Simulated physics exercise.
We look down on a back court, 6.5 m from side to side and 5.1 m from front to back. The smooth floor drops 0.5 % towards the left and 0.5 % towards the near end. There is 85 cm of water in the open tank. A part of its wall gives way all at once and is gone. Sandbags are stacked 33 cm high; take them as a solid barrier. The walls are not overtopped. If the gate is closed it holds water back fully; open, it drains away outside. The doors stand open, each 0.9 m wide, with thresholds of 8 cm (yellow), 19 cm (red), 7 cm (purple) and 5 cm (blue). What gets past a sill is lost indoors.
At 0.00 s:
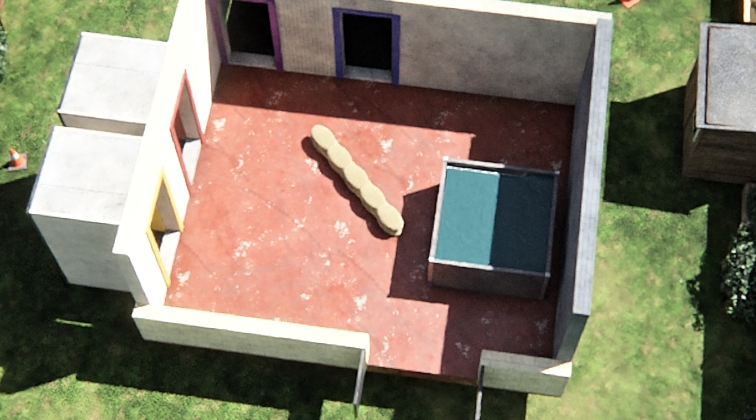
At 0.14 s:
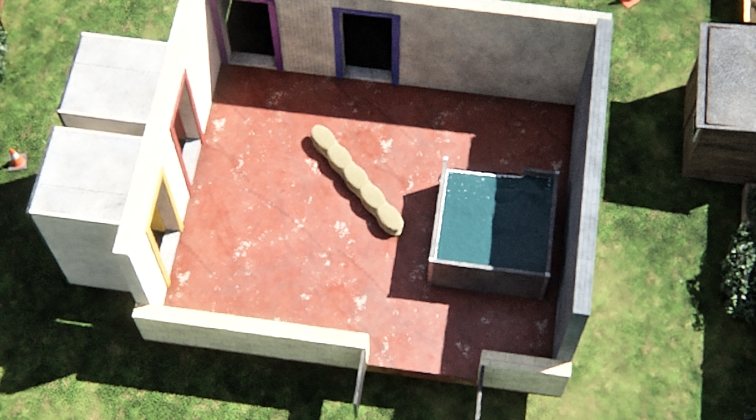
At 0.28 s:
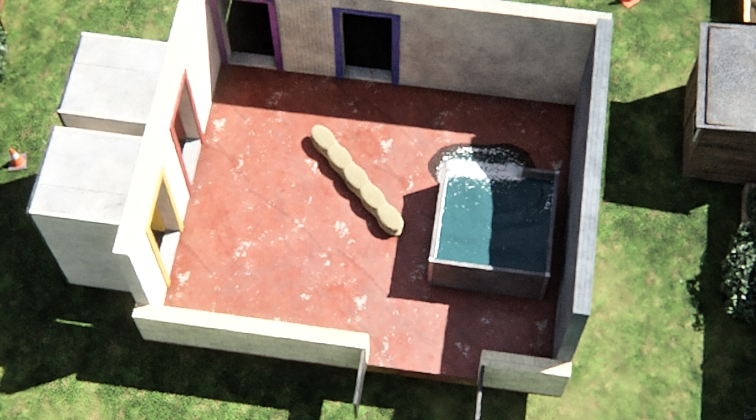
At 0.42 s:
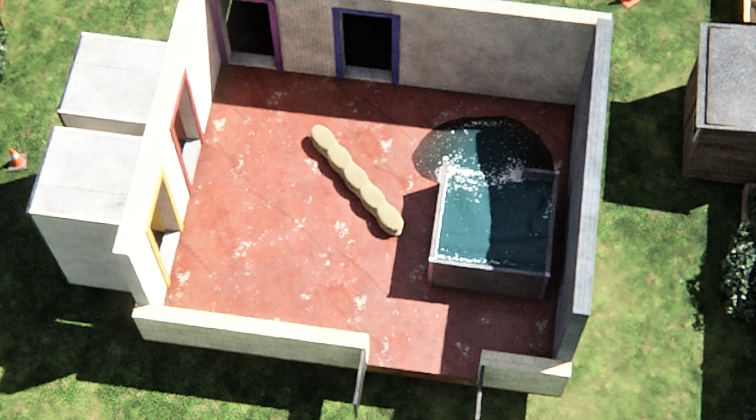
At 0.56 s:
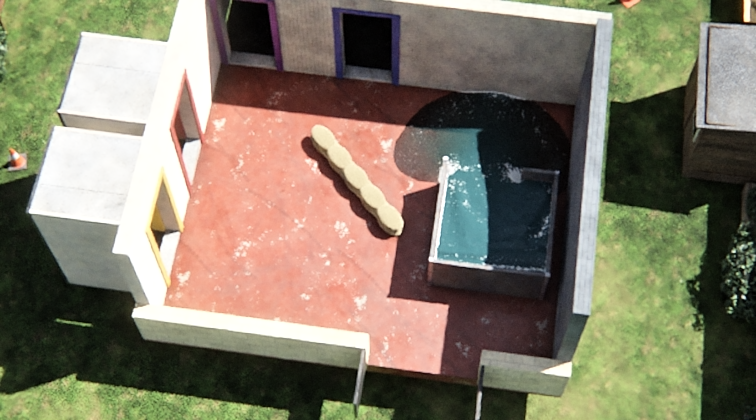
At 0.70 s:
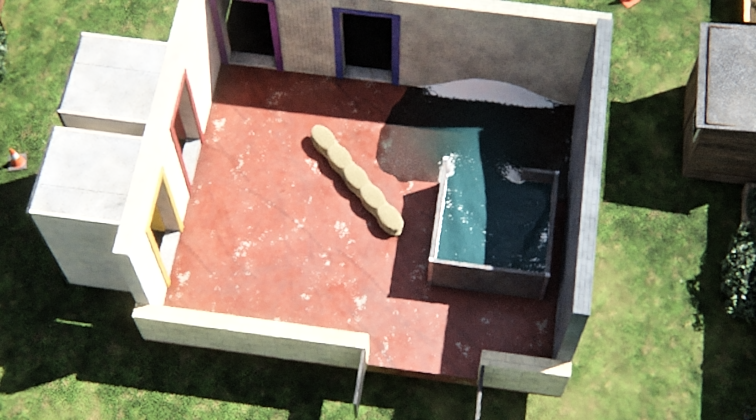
Water pouring from the far side of an open tank, spreading across a red courtyard floor and reaching the back wall.
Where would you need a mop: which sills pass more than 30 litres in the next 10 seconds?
Within that time: At the yellow door it does not reach the limit; at the red door it does not reach the limit; at the purple door it goes over the limit; at the blue door it exceeds the limit.
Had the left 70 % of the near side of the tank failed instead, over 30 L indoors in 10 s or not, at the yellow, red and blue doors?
Then: Yellow under, red below, blue not over.
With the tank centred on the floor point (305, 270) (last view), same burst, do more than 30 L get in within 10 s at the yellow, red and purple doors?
Then: Yellow under, red not over, purple above.
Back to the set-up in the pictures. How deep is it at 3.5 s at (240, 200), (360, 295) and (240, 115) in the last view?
About 2, 0 and 12 cm.
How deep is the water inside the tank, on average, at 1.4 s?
Roughly 46 cm on average.
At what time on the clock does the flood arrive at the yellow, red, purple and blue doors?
Arrival: Yellow 3.2 s, red 2.6 s, purple 1.8 s, blue 1.0 s.
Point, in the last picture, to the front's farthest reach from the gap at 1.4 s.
Near (309, 76).
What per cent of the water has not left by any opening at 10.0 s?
Some 84 per cent remains.
After 1.4 s water covers 25 % of the floor and is deepest (53 cm) near (567, 106); yellow door not reached, red door not reached, purple door not reached, blue door 14 cm at the sill, 2 L in.
After 2.2 s water covers 35 % of the floor and is deepest (45 cm) near (567, 106); yellow door not reached, red door not reached, purple door 7 cm at the sill, 0 L in, blue door 14 cm at the sill, 33 L in.
After 3.5 s water covers 50 % of the floor and is deepest (30 cm) near (548, 194); yellow door 4 cm at the sill, 0 L in, red door 14 cm at the sill, 0 L in, purple door 12 cm at the sill, 13 L in, blue door 11 cm at the sill, 64 L in.
After 6.0 s water covers 85 % of the floor and is deepest (22 cm) near (221, 65); yellow door 5 cm at the sill, 0 L in, red door 10 cm at the sill, 0 L in, purple door 16 cm at the sill, 128 L in, blue door 8 cm at the sill, 95 L in.
After 10.0 s water covers 95 % of the floor and is deepest (15 cm) near (160, 322); yellow door 7 cm at the sill, 4 L in, red door 8 cm at the sill, 0 L in, purple door 11 cm at the sill, 213 L in, blue door 6 cm at the sill, 110 L in.
